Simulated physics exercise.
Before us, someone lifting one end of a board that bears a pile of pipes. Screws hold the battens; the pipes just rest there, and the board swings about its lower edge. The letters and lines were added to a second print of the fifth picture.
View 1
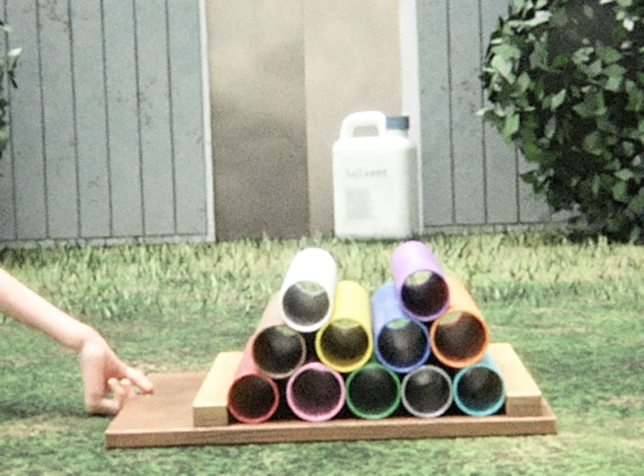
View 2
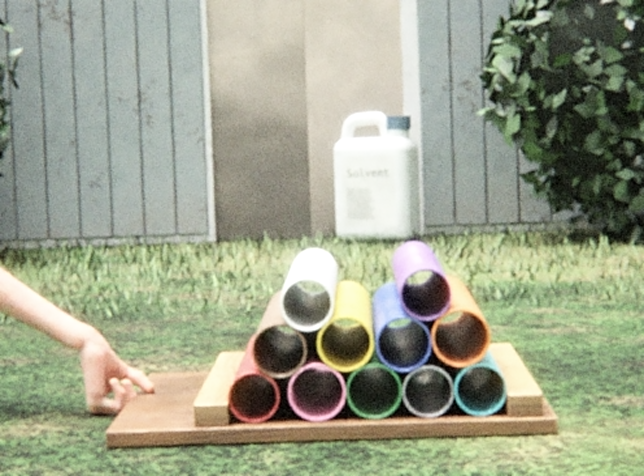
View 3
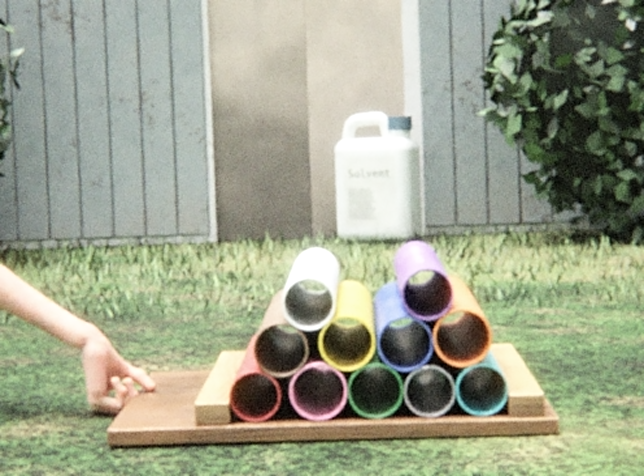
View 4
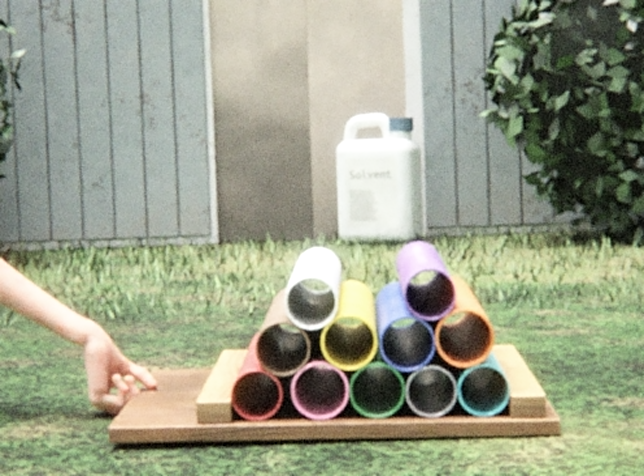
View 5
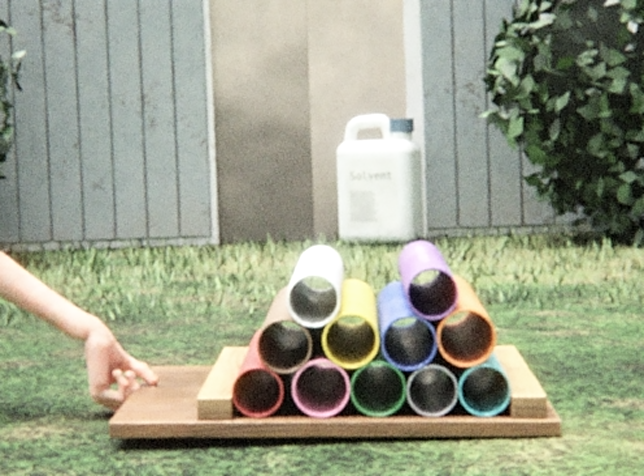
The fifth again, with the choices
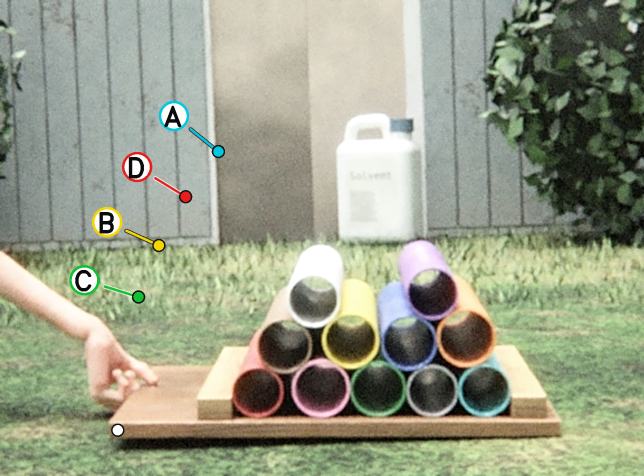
A hand reaches in from the left on a lawn, seen from the front at a low level, with a grey fence, a leafy bush and a white solvent jug behind. It grips a brown board carrying stacked pipes, white and purple on top, yellow, blue and orange among those below, between pale battens. The board's left end rises very slightly, the pipes barely shifting with it.
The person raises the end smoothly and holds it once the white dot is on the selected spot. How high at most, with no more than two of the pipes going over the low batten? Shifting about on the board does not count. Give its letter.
The highest mark that will do is C.
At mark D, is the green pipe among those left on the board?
Yes, with D.
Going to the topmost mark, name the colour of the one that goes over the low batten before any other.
It is the orange one.
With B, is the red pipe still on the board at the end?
Yes.
On the marked copy, A at (218, 152); B at (159, 246); C at (138, 297); D at (186, 196); the white dot at (118, 430).
Taking C. A third of the way, board at 14°.
Two thirds of the way, board at 19°.
When it is over, board at 19°, two over the low batten (orange, purple).
As for the rest, A six over the low batten; B five over the low batten; D six over the low batten.
